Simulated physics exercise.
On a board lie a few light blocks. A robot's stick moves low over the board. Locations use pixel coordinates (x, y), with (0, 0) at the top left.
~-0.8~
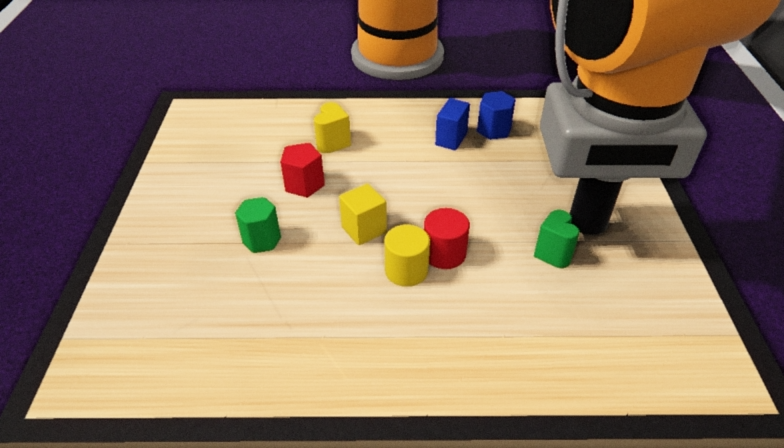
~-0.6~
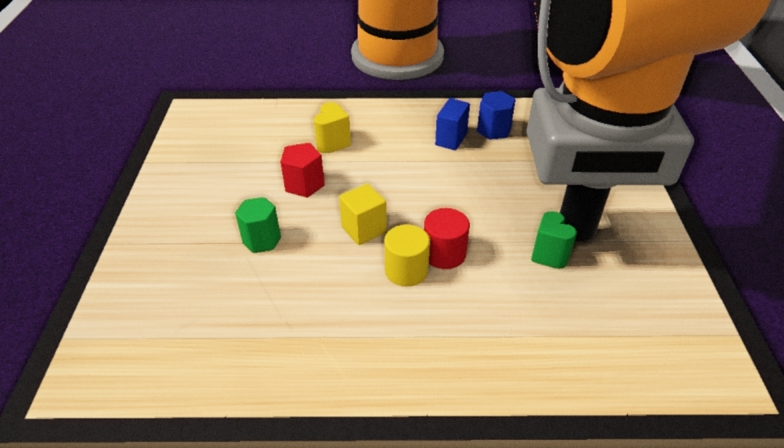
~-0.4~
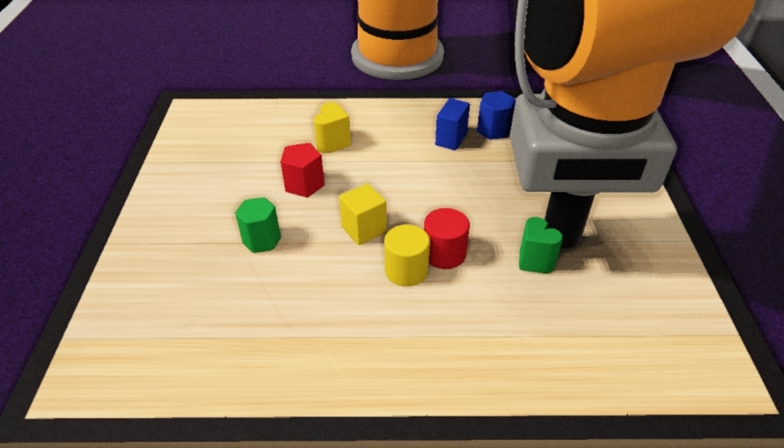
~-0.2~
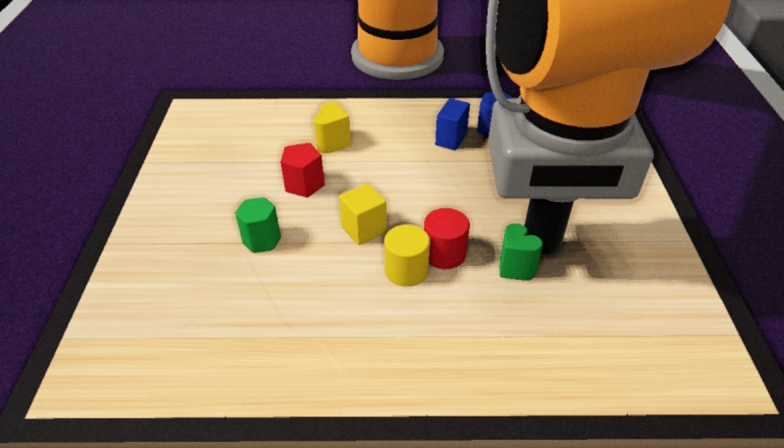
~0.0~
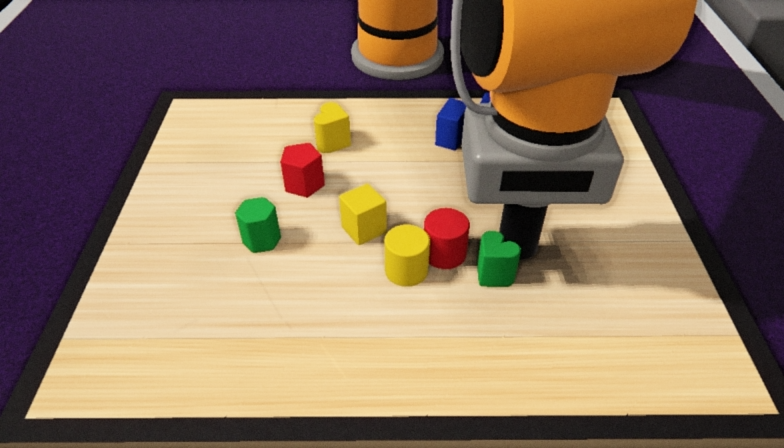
The robot's stick pushes the green heart block left across the board, near the red round block.
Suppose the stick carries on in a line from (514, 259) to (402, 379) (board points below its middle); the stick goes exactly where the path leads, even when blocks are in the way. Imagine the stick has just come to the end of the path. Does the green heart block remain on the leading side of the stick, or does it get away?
It will keep going ahead of the stick.
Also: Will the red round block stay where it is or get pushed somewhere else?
Left where it is.
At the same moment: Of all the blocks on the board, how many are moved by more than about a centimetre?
The number of blocks that move over 1 cm is one.
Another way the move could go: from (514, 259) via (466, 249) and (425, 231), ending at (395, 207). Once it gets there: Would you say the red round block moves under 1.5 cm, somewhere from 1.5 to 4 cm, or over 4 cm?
Once the path ends, it will sit over 4 cm from where it is now.
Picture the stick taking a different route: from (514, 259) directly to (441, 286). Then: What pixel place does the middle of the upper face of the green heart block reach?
I'd place it at (433, 281), taking the centre of its top.
The first path, step by step. One third of the way, stick (484, 282); green heart block (461, 282).
Two thirds of the way, stick (446, 323); green heart block (418, 325).
At the end, stick (403, 367); red round block not moved; green heart block (370, 371).
